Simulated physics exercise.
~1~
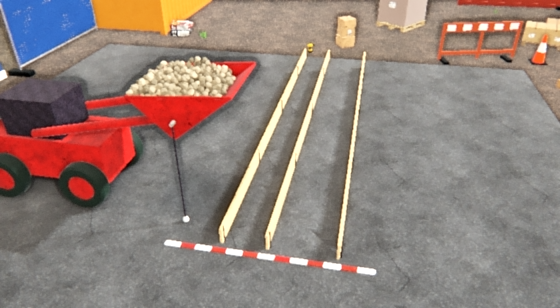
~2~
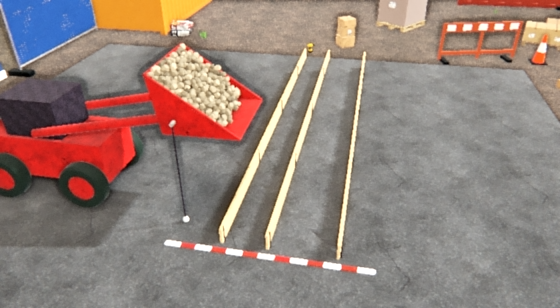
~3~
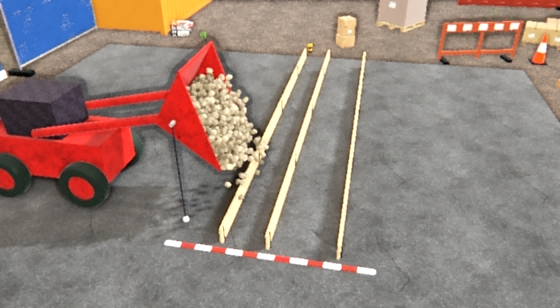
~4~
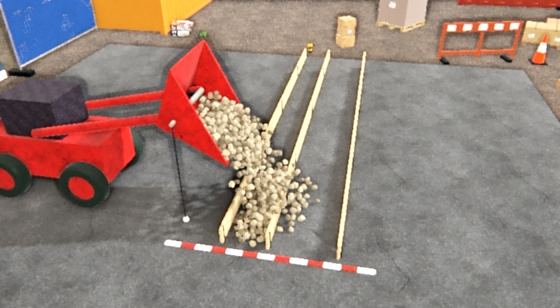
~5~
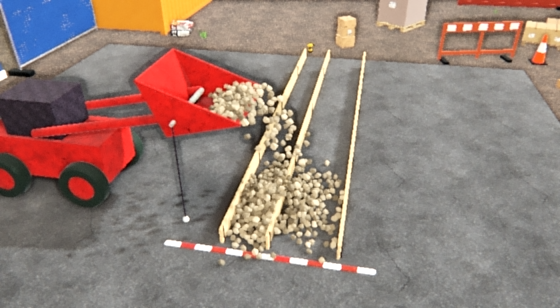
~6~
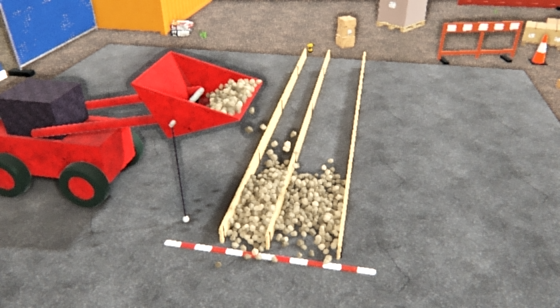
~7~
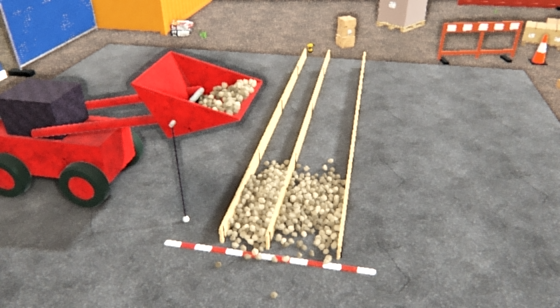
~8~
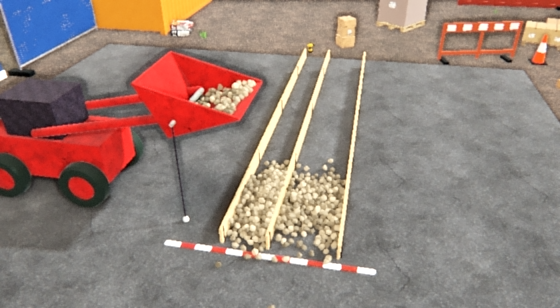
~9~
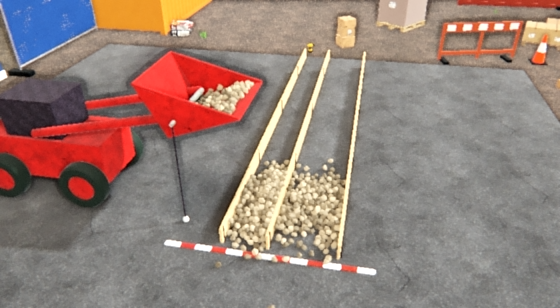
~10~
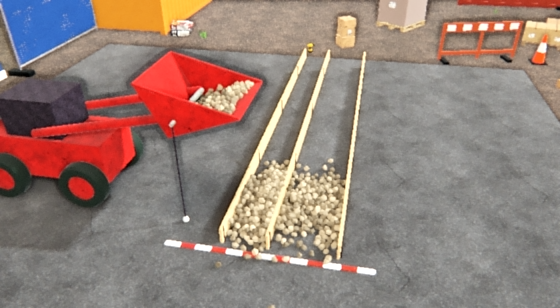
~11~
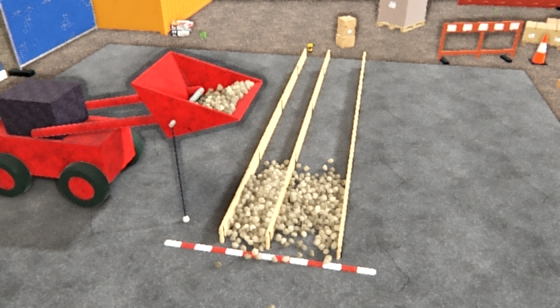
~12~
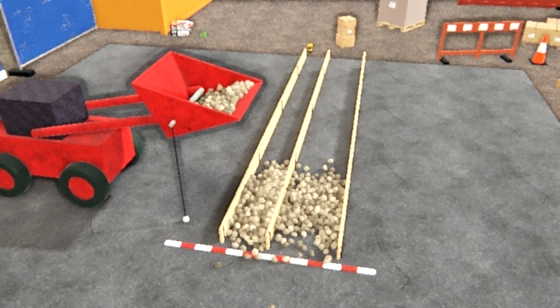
A red bucket heaped with pale stones, held out by a compact red loader on the left, begins to tip down to the right. The stones slide to its lip and pour over the nearest wooden plank onto the grey floor. They tumble across the middle plank, spreading through both bays near the red and white striped staff. The bucket then swings back up, cutting off the flow as the last few stones drop. Finally everything lies still, with a small pile left in the bucket and stones covering the front of both bays, slightly more in the nearer one.
